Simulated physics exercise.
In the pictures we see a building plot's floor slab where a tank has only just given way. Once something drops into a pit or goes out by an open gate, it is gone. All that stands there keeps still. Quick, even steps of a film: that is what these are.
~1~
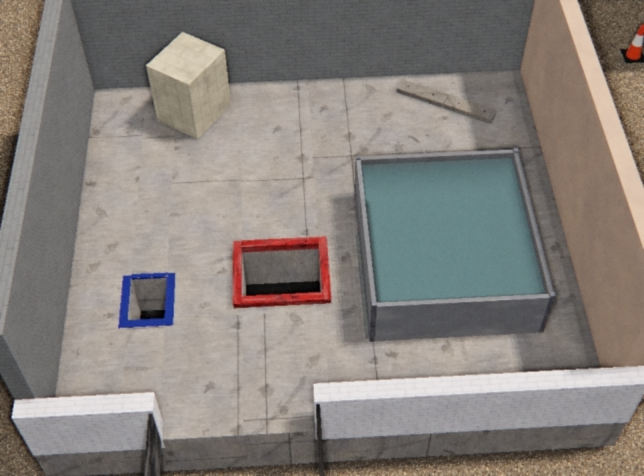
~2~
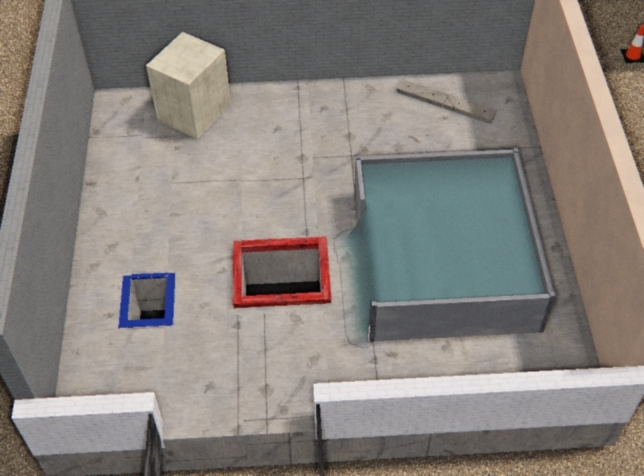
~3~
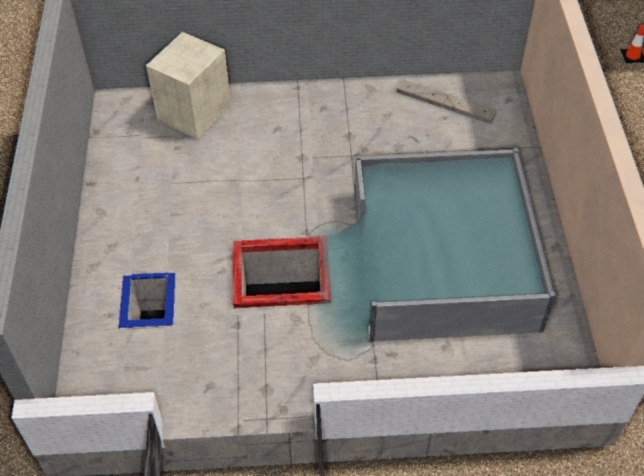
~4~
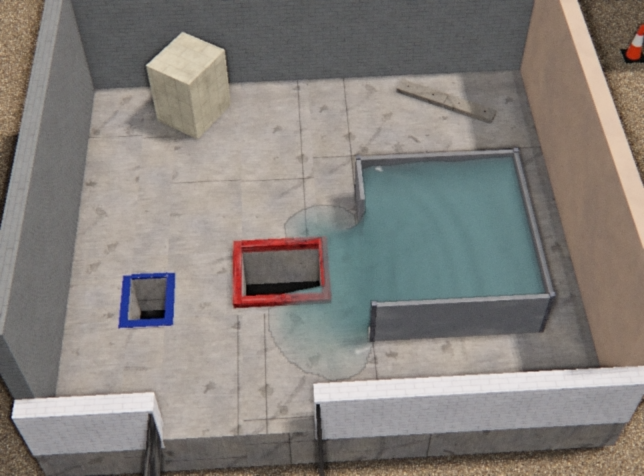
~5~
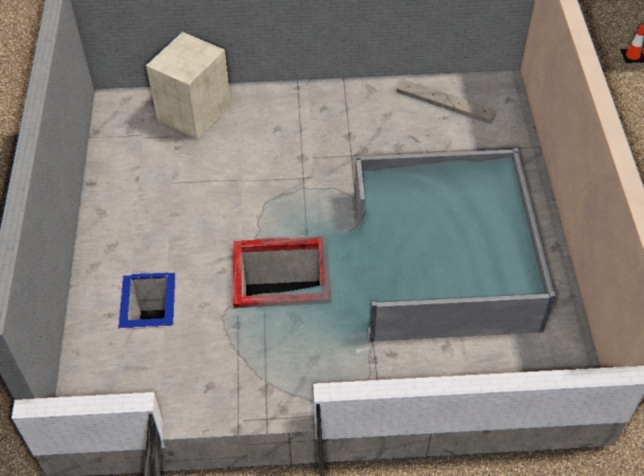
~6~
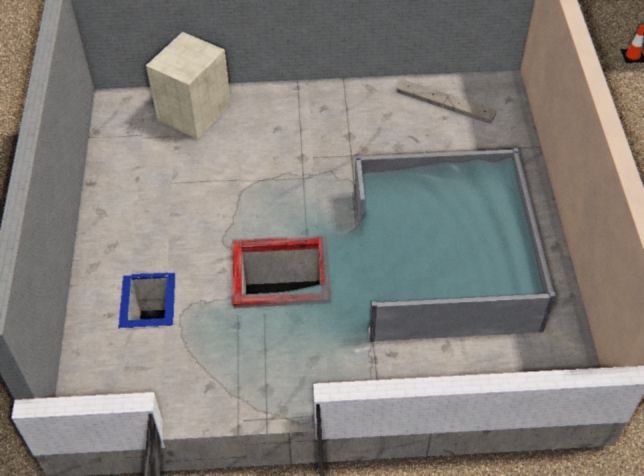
A square tank of blue-green water stands at the right of a walled concrete floor slab, seen from a fixed, high viewpoint. A red-rimmed pit lies near the middle, a smaller blue-rimmed one to its left, with a pale block and a plank behind. The tank's left side opens, and water pours out leftward, spreading around both sides of the red-rimmed pit in a thinning sheet.
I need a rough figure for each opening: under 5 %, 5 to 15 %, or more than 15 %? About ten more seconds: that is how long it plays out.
Roughly: The gate, more than 15 %; the red pit, more than 15 %; the blue pit, 5 to 15 %.
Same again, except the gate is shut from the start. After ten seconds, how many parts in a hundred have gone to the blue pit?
Percent into blue: 12.
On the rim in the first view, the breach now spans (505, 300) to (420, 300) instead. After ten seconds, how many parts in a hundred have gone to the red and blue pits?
Roughly, in per cent: Red 0, blue 12.
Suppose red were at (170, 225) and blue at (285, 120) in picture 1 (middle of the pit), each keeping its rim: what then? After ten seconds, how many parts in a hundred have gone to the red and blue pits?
Breakdown: Red 10%, blue 4%.
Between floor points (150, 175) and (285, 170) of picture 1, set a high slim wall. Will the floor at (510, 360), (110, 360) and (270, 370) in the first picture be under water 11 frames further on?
In that order, I'd expect them to be kept clear of the flood, reached by the flood and reached by the flood.
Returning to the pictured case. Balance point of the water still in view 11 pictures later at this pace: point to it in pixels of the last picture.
Close to (365, 282).
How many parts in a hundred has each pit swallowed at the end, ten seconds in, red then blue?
Around 26 per cent, then around 8 per cent.
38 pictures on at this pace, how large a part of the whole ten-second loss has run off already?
About 85 per cent.
A moment on, water covers 35 % of the floor; the gate 1 %, the red pit 11 %, the blue pit 0 %.
Next, water covers 45 % of the floor; the gate 5 %, the red pit 18 %, the blue pit 1 %.
Then, water covers 55 % of the floor; the gate 10 %, the red pit 23 %, the blue pit 2 %.
Later, water covers 65 % of the floor; the gate 16 %, the red pit 26 %, the blue pit 5 %.
In the end, water covers 85 % of the floor; the gate 21 %, the red pit 27 %, the blue pit 8 %.
